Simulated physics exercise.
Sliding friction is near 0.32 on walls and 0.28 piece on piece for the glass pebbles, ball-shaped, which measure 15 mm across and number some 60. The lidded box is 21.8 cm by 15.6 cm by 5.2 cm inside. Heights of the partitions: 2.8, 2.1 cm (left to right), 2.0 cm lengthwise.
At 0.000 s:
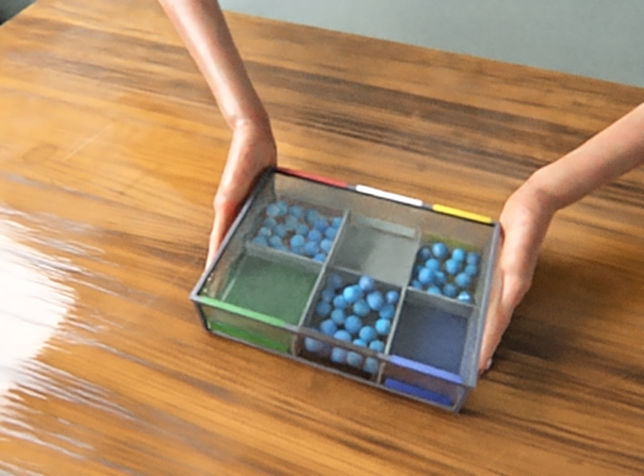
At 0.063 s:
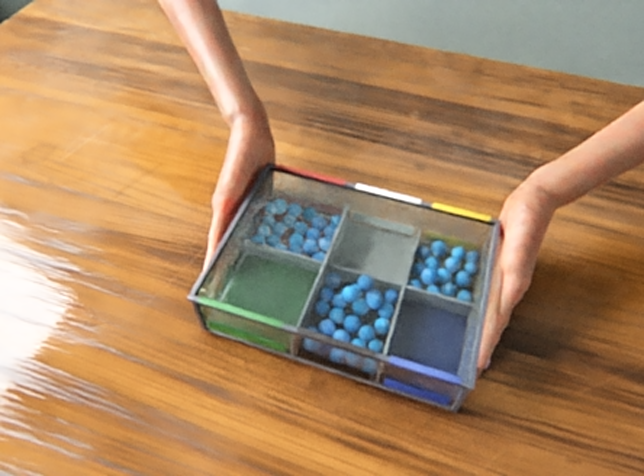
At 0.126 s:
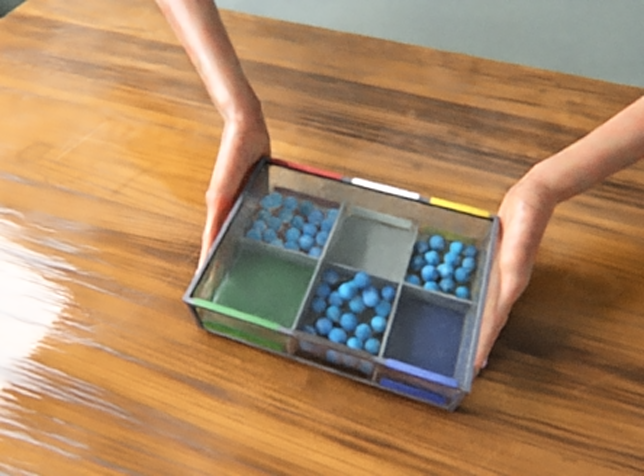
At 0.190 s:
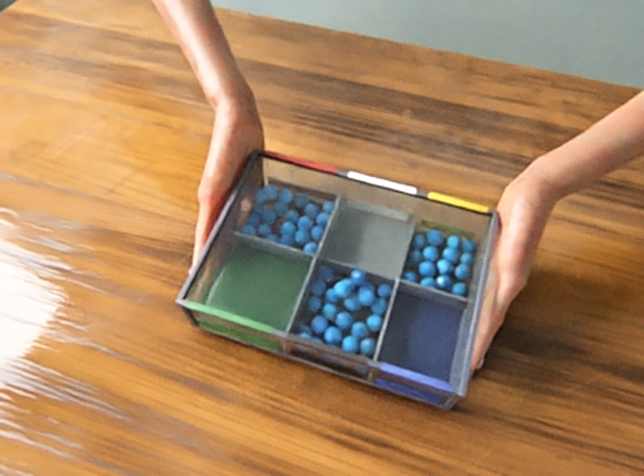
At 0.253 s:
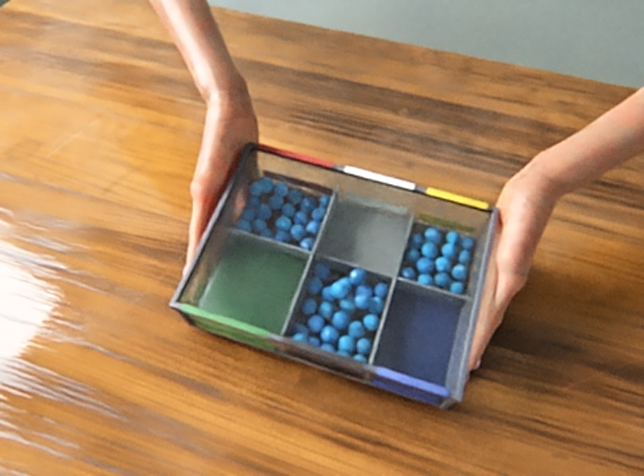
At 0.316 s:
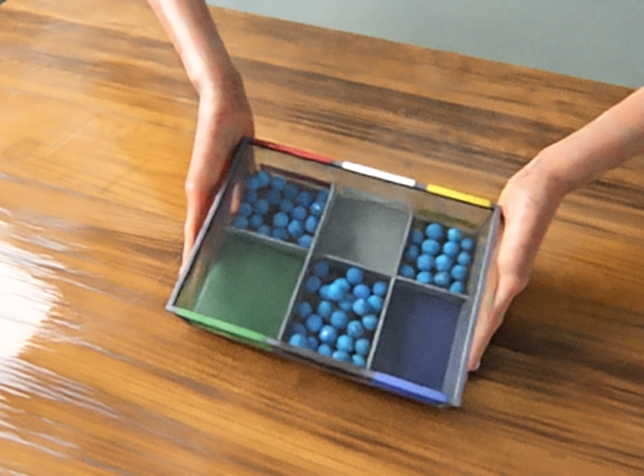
A clear divided box holding blue balls in three of its six compartments tilts gradually as two hands grip its left and right sides above a wooden table, its left side shifting slightly leftward while the balls stay in their compartments.
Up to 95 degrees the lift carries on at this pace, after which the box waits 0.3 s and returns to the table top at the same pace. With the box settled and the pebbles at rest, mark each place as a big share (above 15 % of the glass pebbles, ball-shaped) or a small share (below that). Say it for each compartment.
Red compartment: Small share. Blue compartment: Big share. Green compartment: Big share. Yellow compartment: Small share. White compartment: Small share. Black compartment: Big share.
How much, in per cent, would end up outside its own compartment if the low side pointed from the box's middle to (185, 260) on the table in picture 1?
Something like 70 per cent of the pieces.
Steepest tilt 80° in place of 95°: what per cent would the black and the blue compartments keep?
In per cent, black 35 and blue 5.
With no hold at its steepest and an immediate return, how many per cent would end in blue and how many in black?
Then: Blue 35, black 35.
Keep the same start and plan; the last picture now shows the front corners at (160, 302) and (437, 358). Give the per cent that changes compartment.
Around 75 per cent, it would seem.
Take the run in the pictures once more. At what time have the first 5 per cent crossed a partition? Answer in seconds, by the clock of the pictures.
Roughly at the 1.65 s mark.
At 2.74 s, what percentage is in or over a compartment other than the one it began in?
Approx. 70 in a hundred.
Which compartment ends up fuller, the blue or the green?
Blue.
After 1.77 s, tilt 95 degrees; red 10 %, blue 30 %, green 20 %, yellow 5 %, black 35 %.
Then, at 2.74 s, tilt 47 degrees; blue 35 %, green 25 %, black 40 %.
After 3.70 s, tilt 0 degrees; blue 35 %, green 25 %, black 40 %.
By 4.6 s all is still; red 0 %, blue 35 %, green 25 %, yellow 0 %, white 0 %, black 40 %.
